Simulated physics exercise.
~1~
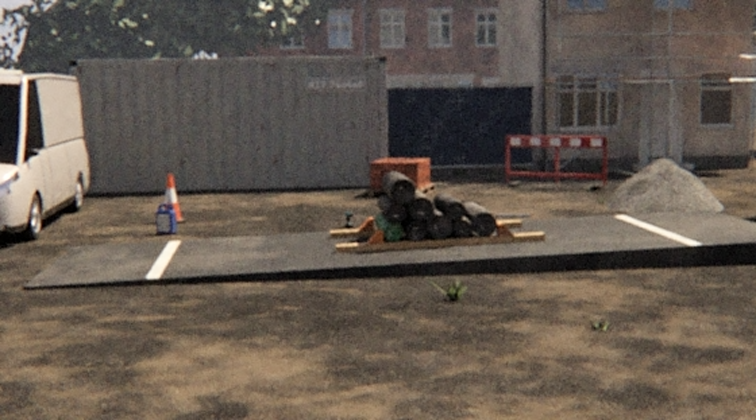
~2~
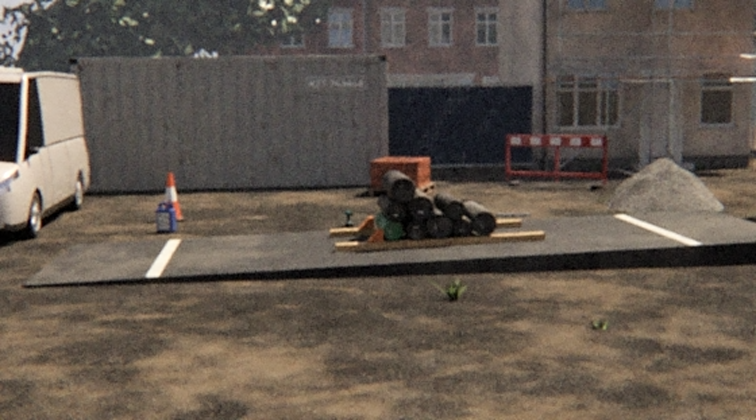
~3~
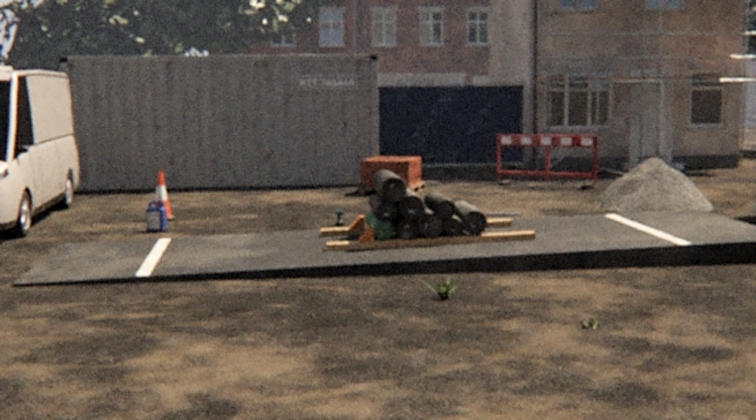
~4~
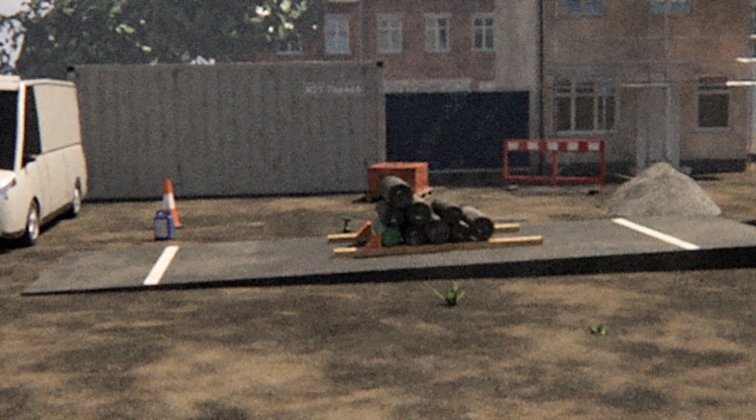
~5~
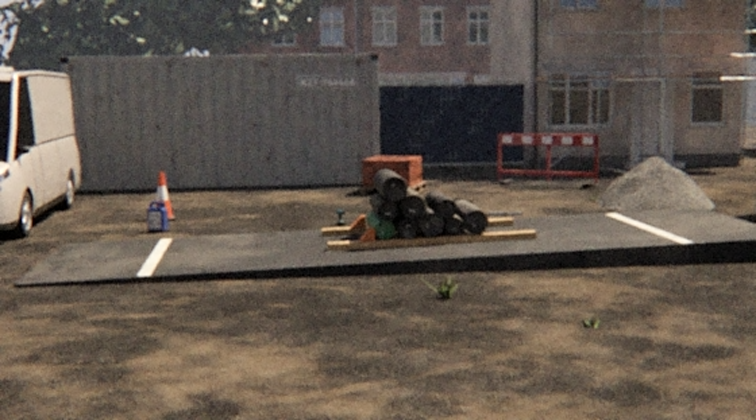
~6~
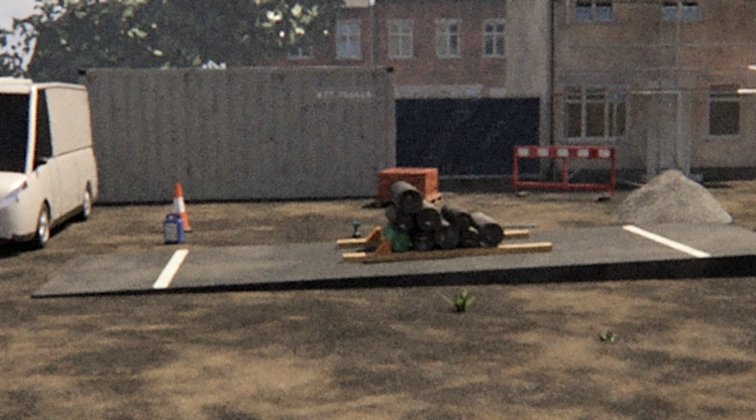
Dark cylinders and a green one stay stacked on wooden bearers as the view sways slightly.
